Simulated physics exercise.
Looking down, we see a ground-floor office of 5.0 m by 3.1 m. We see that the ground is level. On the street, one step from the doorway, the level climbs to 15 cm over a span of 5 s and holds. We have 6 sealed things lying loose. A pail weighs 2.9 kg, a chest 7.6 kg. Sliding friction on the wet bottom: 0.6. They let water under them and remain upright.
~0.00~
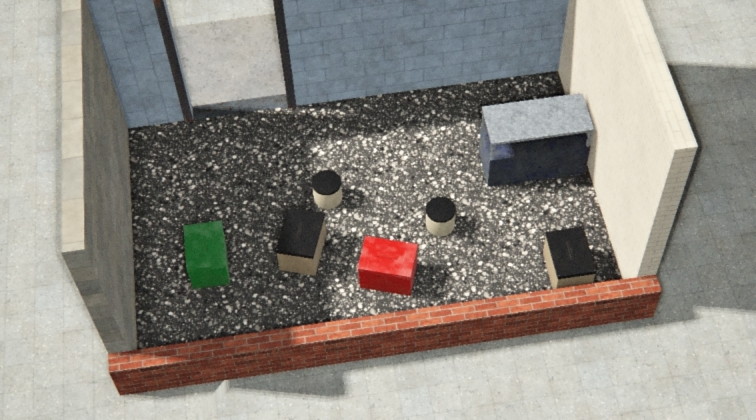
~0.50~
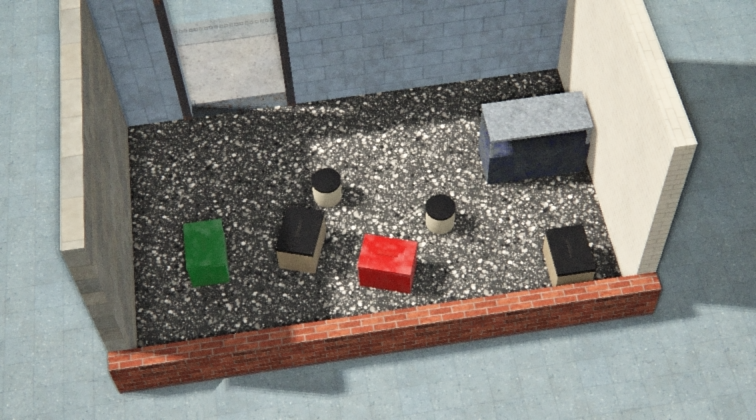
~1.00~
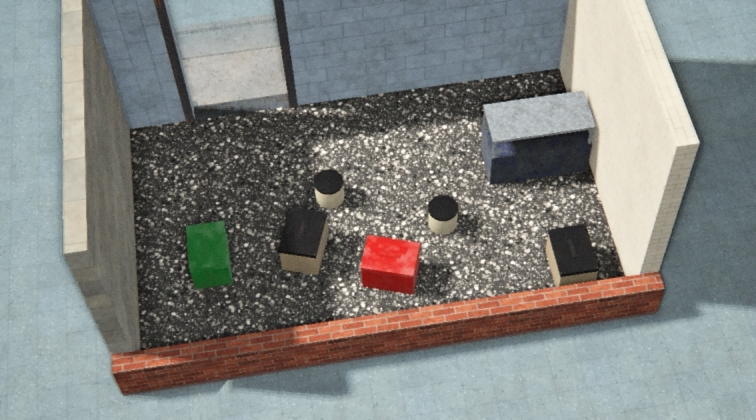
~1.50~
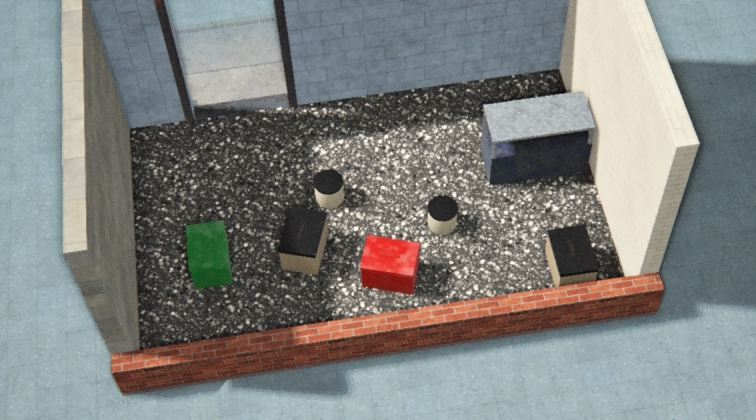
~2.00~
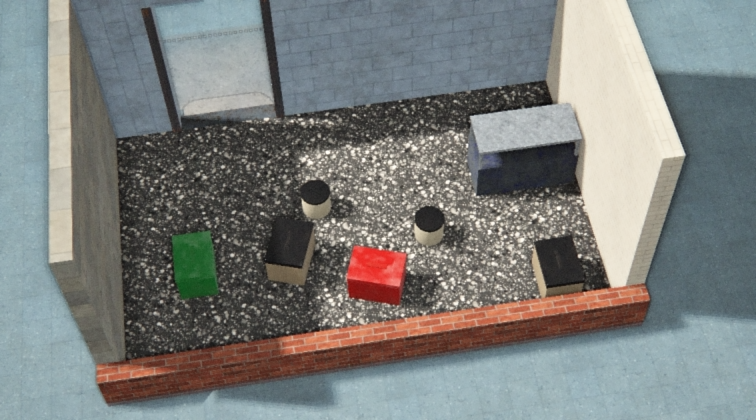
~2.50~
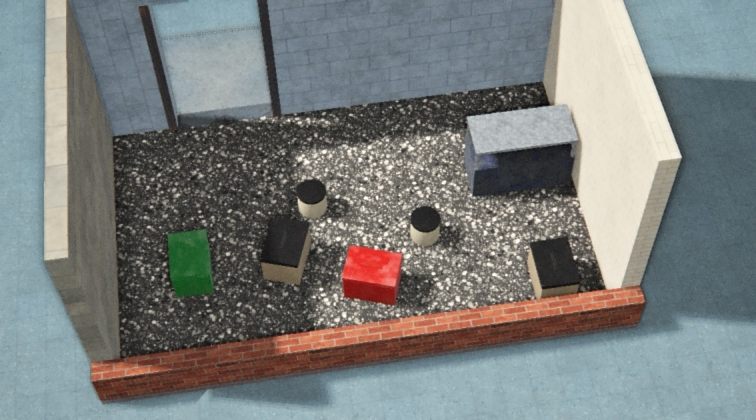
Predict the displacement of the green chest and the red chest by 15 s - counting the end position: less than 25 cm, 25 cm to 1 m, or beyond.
Green chest: A long trip. Red chest: A long trip.
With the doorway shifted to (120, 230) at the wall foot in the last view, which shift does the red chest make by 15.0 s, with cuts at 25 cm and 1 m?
In that case the red chest goes a long way.
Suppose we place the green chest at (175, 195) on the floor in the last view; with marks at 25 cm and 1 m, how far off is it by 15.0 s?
It goes a long way.
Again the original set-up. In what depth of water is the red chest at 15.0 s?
I'd say around 9 cm.
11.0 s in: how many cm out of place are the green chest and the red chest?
By then roughly 80 cm and 140 cm, respectively.
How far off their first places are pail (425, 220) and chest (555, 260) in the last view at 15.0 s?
Respectively 140 and 50 cm.
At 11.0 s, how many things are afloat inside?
The count is 4.
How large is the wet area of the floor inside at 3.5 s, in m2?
About 1.0 m2 is covered.
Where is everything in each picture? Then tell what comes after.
The green chest at (204, 245) rests on the ground; the red chest at (388, 256), on the bottom; 0.0 m2 under water; 0 of 6 have shifted, in the first picture.
The green chest at (204, 243) rests on the ground; the red chest at (388, 254), on the bottom; water covers 0.0 m2; 0 of 6 have shifted, in the second picture.
The green chest at (207, 245) rests on the ground; the red chest at (390, 255), on the bottom; water covers 0.0 m2; 0 of 6 have shifted, in the third picture.
The green chest at (206, 245), on the bottom; the red chest at (390, 255), on the bottom; 0.0 m2 under water; 0 of 6 have shifted, in the fourth picture.
The green chest at (193, 255), on the bottom; the red chest at (377, 266) rests on the ground; water covers 0.0 m2; 0 of 6 have shifted, in the fifth picture.
The green chest at (188, 254) rests on the ground; the red chest at (372, 266) rests on the ground; 0.0 m2 under water; 0 of 6 have shifted, in the sixth picture.
After 3.5 s the green chest is near (188, 254), 0.0 m from its start, aground; the red chest is near (372, 266), 0.0 m from its start, aground; 0 afloat.
After 6.8 s the green chest is near (181, 272), 0.2 m from its start, aground; the red chest is near (372, 266), 0.0 m from its start, aground; 0 afloat.
After 11.0 s the green chest is near (241, 297), 0.8 m from its start, afloat; the red chest is near (507, 254), 1.4 m from its start, afloat; 4 afloat.
After 15.0 s the green chest is near (437, 295), 2.6 m from its start, afloat; the red chest is near (483, 188), 1.5 m from its start, afloat; 5 afloat.
